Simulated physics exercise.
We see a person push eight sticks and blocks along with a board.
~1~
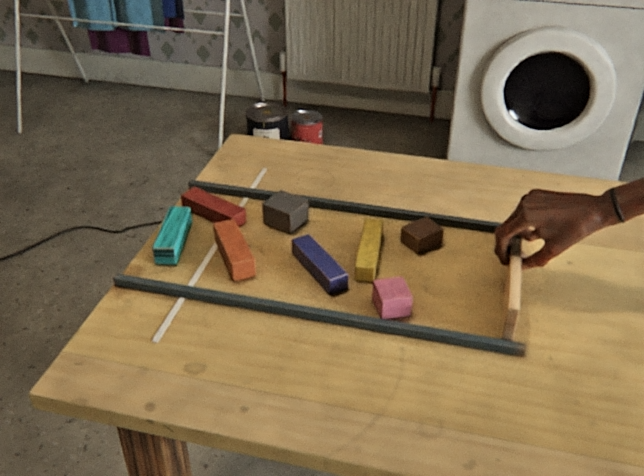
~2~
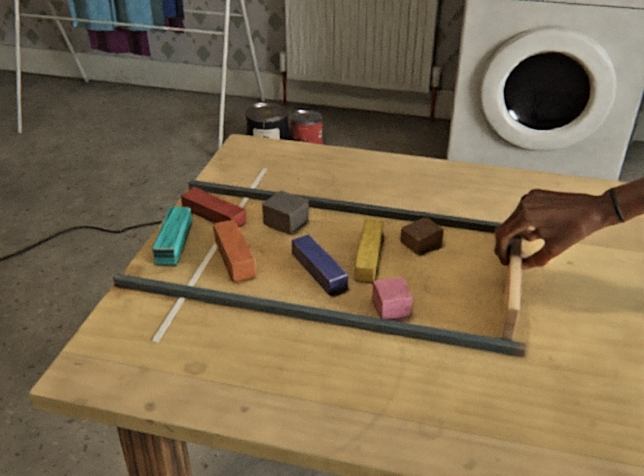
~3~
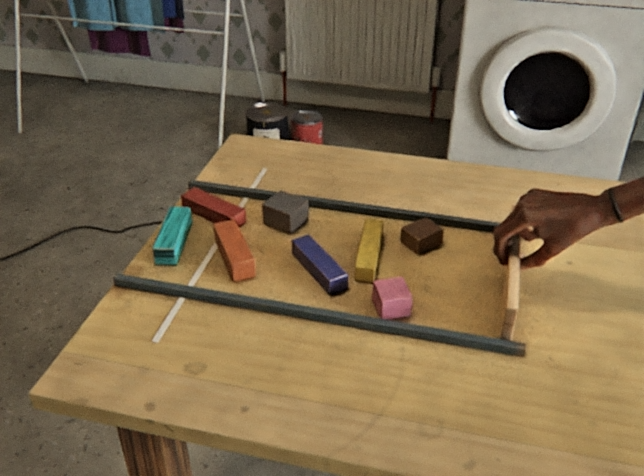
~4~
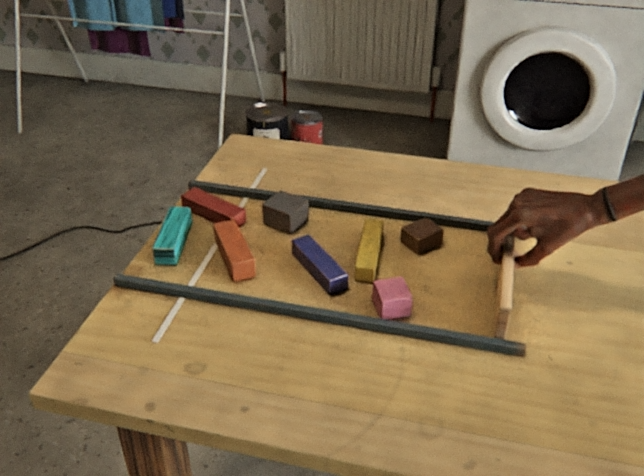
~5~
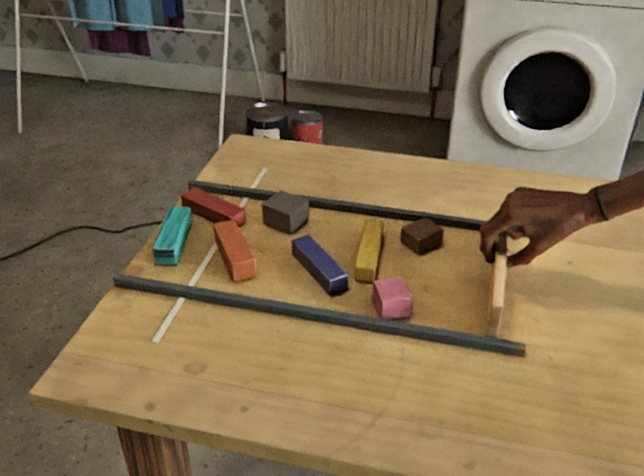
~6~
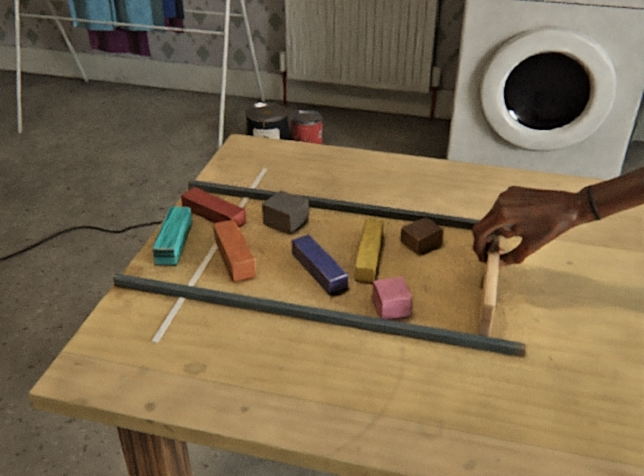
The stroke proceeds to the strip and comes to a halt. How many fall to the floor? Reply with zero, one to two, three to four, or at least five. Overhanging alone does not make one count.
It comes to one to two.
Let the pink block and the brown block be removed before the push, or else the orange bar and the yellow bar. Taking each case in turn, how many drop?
The counts would be 2 and 1.
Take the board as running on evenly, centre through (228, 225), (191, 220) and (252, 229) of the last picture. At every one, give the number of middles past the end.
Place by place: 1, 5 and 0.
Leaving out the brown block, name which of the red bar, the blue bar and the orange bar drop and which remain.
The red bar tumbles off; the blue bar stays on; the orange bar stays on.
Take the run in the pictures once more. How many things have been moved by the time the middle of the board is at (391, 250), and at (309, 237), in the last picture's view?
3, then 6.
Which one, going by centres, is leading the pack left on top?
The one in question is the red bar.
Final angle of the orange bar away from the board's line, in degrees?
Angle: Roughly 10 degrees.
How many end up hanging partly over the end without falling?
Expected count: 2.
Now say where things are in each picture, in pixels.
In the first frame, turquoise stick (173, 235); red bar (213, 208); orange bar (234, 249); board (513, 268); tape (219, 241).
In the second frame, red bar (213, 209); grey block (286, 212).
In the third frame, orange bar (234, 249); pink block (392, 298).
In the fourth frame, turquoise stick (173, 235); blue bar (319, 263).
In the fifth frame, red bar (213, 209); yellow bar (369, 249).
In the sixth frame, turquoise stick (173, 235); red bar (213, 209); orange bar (234, 249); board (492, 265); tape (219, 241).
Soon after, none off yet; turquoise stick at rest near (173, 235); red bar at rest near (213, 209); orange bar at rest near (234, 249).
At rest, the number that fall off is one or two; fallen, turquoise stick.
